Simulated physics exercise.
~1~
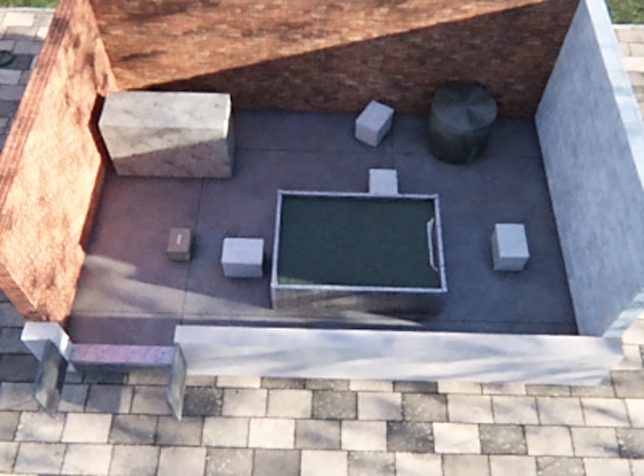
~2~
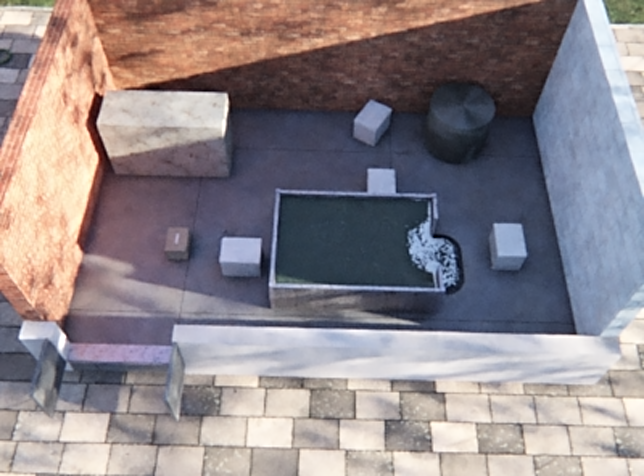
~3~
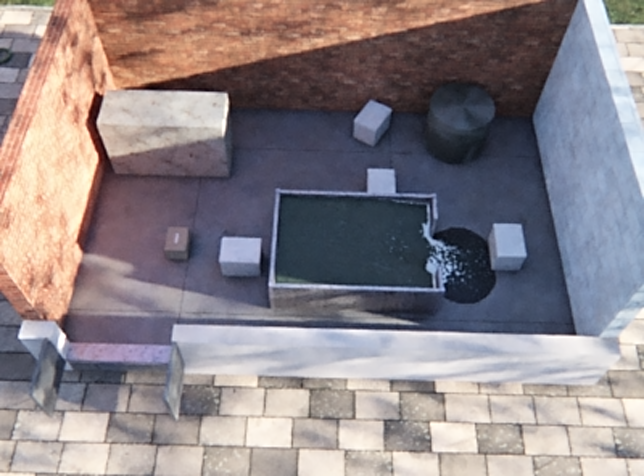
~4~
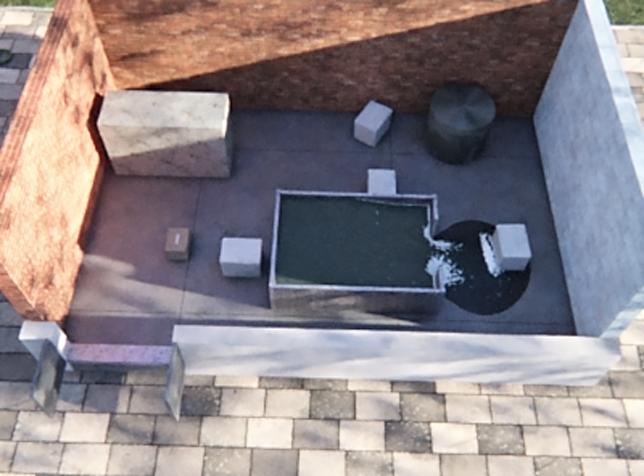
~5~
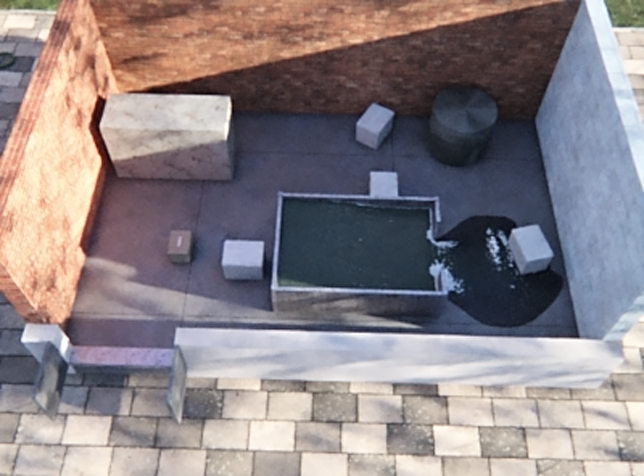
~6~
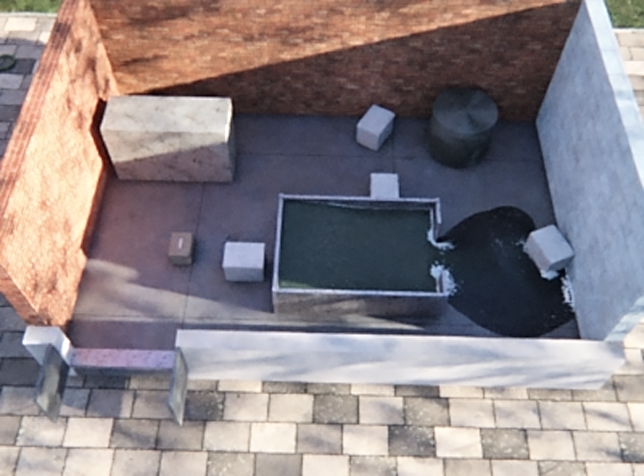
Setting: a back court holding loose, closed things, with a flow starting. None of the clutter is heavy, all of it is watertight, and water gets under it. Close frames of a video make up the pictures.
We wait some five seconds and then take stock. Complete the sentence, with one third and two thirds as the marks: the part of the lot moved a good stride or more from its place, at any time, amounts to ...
It amounts to less than one third.
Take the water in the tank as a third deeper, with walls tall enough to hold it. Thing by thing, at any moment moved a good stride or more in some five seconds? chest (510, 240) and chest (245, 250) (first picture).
Here's the rundown: Made it that far, then came up short.
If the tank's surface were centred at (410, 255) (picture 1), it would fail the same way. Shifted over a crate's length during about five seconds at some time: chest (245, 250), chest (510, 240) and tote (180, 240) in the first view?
The three, one by one: Short of that, past that mark and short of that.
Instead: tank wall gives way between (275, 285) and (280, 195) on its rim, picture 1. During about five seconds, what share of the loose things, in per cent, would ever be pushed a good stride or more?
I make it 40 per cent.
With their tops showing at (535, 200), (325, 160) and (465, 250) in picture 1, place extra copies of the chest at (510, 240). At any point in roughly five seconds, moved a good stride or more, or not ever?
Outcome per entry: Knocked aside / stays where it is / knocked aside.
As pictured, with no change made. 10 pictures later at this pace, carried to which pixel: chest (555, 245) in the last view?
About (555, 206).
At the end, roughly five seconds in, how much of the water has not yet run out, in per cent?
Close to 100 percent of it stays.
A moment on, 1 of 5 are well off their spots; 0 afloat.
Next, 1 of 5 are well off their spots; 1 afloat.
Later, 1 of 5 are well off their spots; 1 afloat.
In the end, 1 of 5 are well off their spots, and 1 have been at some point; 1 afloat.
